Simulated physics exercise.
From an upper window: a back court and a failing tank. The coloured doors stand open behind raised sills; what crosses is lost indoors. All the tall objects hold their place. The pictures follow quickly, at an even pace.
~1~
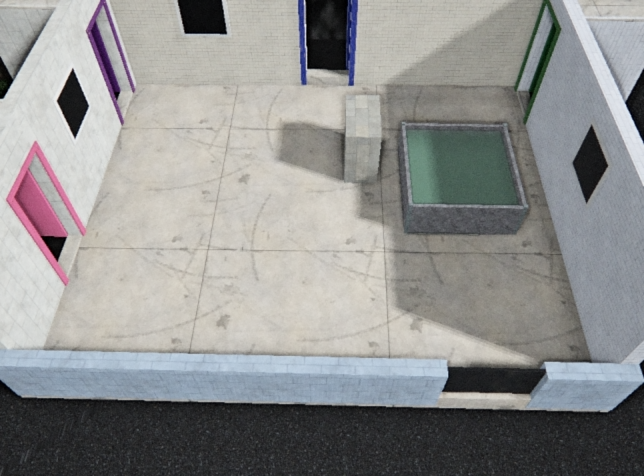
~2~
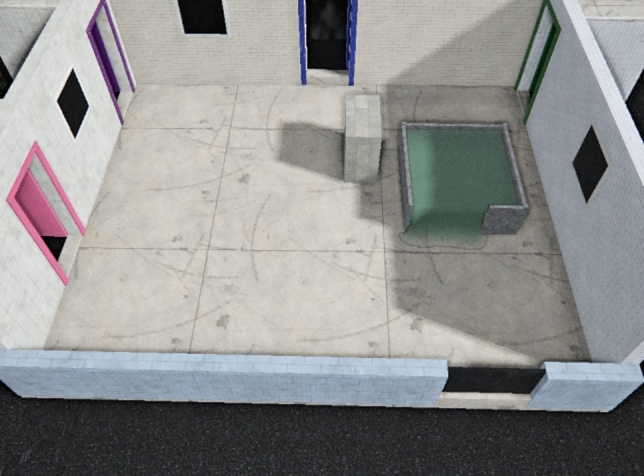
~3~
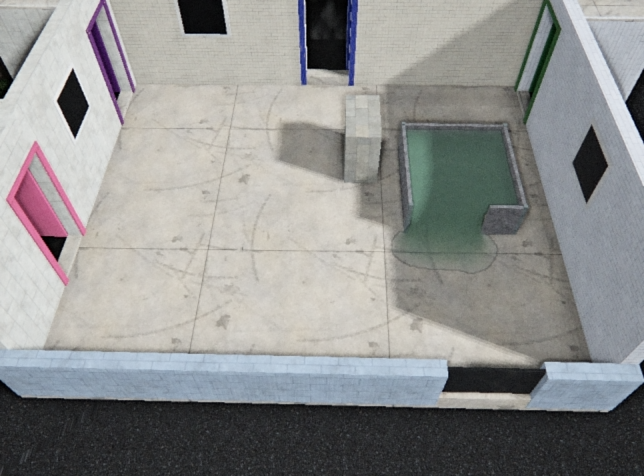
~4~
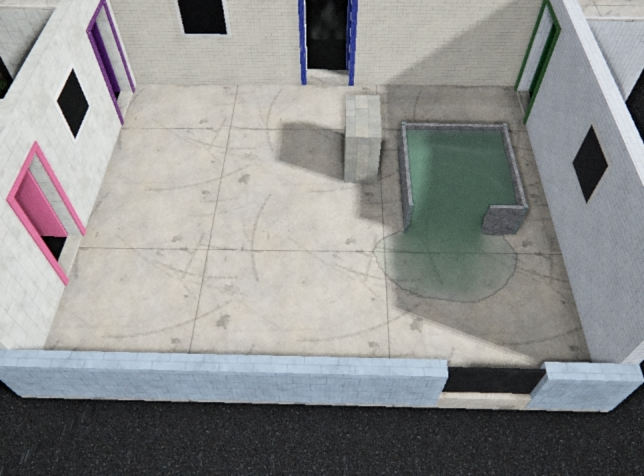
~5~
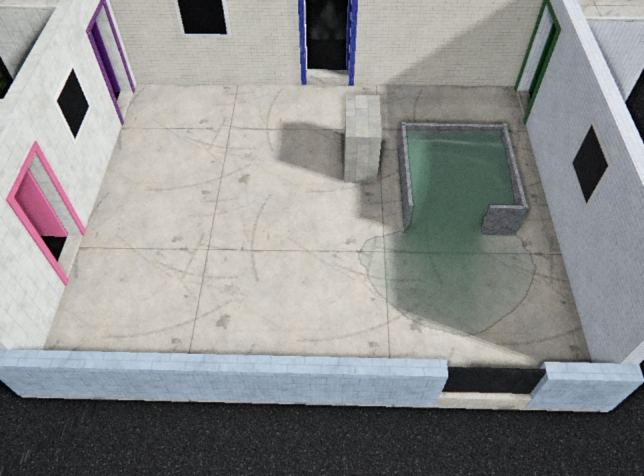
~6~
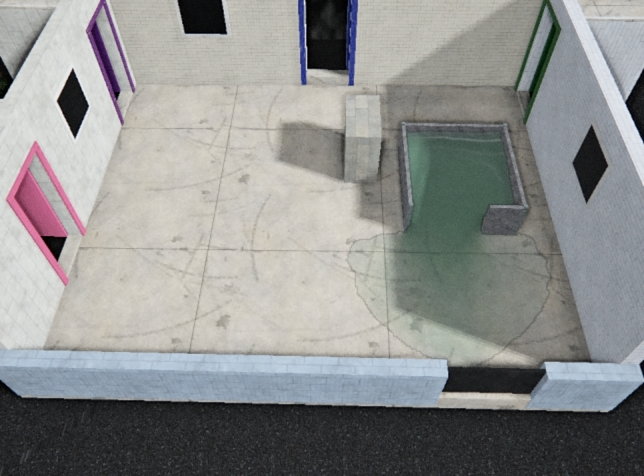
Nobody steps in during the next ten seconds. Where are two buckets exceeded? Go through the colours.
One by one: The blue door stays under that; the purple door stays under that; the pink door takes more than that; the green door stays under that.
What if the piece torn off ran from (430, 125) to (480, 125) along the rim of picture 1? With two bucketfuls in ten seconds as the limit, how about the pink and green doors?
Then: The pink door holds; the green door is over.
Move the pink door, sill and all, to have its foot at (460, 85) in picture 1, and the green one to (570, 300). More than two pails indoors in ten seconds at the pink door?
One by one: Pink takes less.
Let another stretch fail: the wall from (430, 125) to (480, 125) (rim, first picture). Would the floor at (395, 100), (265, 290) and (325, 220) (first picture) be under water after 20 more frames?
One after the other: Under water, not flooded, dry.
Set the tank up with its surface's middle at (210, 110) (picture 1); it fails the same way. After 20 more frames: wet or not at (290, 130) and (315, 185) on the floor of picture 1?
In turn: Clear, dry.
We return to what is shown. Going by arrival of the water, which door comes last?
I say the door marked blue.
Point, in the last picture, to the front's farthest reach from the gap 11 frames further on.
Around (169, 376).
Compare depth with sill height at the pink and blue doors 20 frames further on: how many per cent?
In turn 0 and 0 per cent.
A moment on, water covers 20 % of the floor; the blue door not reached, the purple door not reached, the pink door not reached, the green door not reached.
Next, water covers 20 % of the floor; the blue door not reached, the purple door not reached, the pink door not reached, the green door not reached.
Then, water covers 35 % of the floor; the blue door not reached, the purple door not reached, the pink door not reached, the green door not reached.
Later, water covers 55 % of the floor; the blue door not reached, the purple door not reached, the pink door over two buckets in, the green door wet at the sill, nothing in.
In the end, water covers 80 % of the floor; the blue door wet at the sill, nothing in, the purple door wet at the sill, nothing in, the pink door over two buckets in, the green door under two buckets in.
